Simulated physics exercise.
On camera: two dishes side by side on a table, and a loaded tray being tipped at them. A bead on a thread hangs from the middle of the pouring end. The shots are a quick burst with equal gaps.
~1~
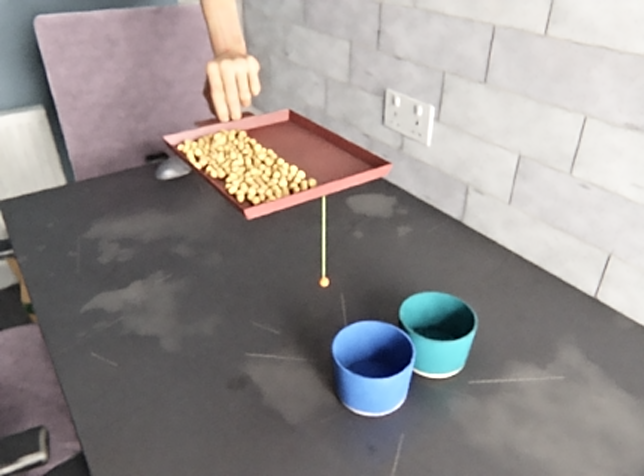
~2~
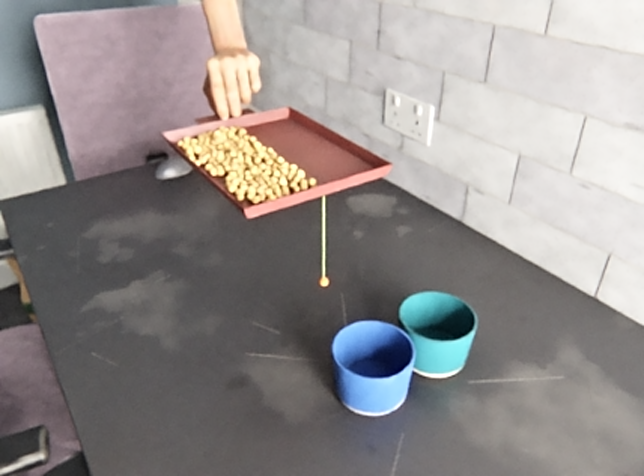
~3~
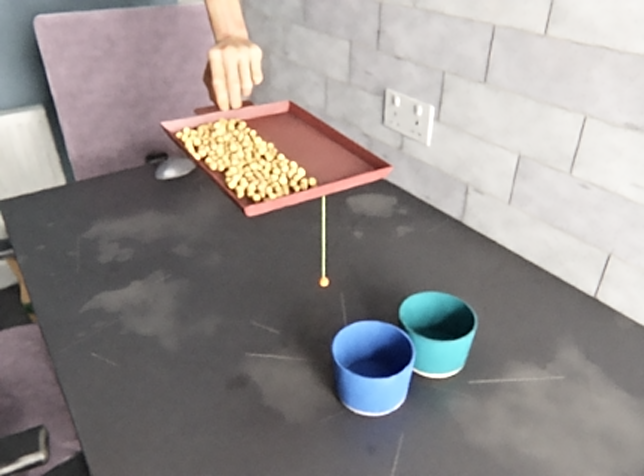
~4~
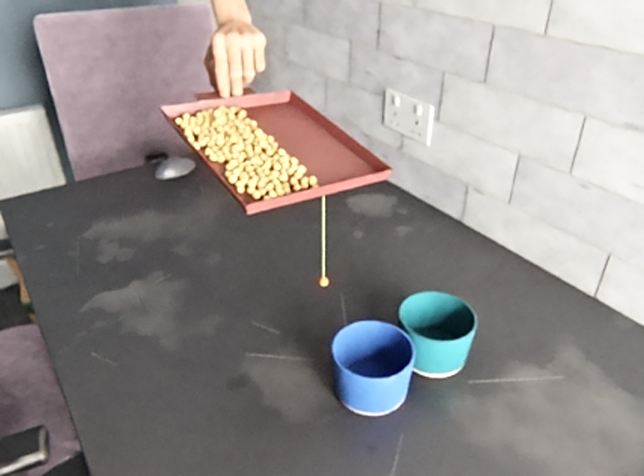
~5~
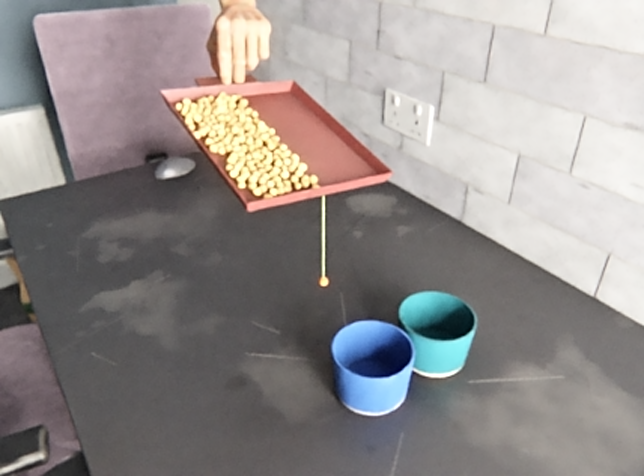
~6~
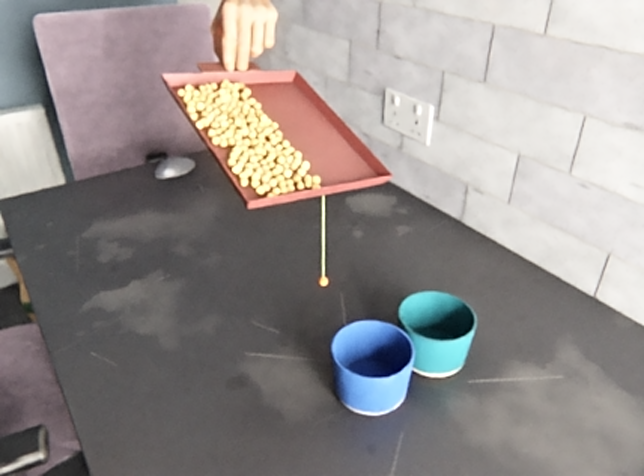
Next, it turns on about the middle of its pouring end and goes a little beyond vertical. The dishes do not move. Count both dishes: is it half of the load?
The two hold under half of the load.
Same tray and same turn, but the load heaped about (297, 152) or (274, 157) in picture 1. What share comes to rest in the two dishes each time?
First some 0, then 0 per cent.
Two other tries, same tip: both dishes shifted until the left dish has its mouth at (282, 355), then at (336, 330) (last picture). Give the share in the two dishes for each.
About 20 and 30 per cent.
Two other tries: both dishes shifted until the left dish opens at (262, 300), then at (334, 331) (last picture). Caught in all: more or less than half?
First below a half, then less than half.
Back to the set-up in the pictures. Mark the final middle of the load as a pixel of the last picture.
Roughly at (389, 316).
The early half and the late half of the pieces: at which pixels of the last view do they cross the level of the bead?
Early half (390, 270), late half (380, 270).
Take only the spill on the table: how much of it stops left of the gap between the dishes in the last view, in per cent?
Roughly 70 in a hundred.
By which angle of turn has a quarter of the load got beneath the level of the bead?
Roughly 75°.
Just after the last frame, tray tipped steeply; the larger part on the tray; roughly a quarter in the air.
A moment on, tray tipped right over; about a tenth on the tray; just a few in the right dish; roughly two thirds outside both; roughly a quarter in the air.
Further on, tray tipped past a quarter turn; just a few in the left dish; just a few in the right dish; almost all outside both.
When it is over, tray tipped past a quarter turn; just a few in the left dish; just a few in the right dish; almost all outside both.
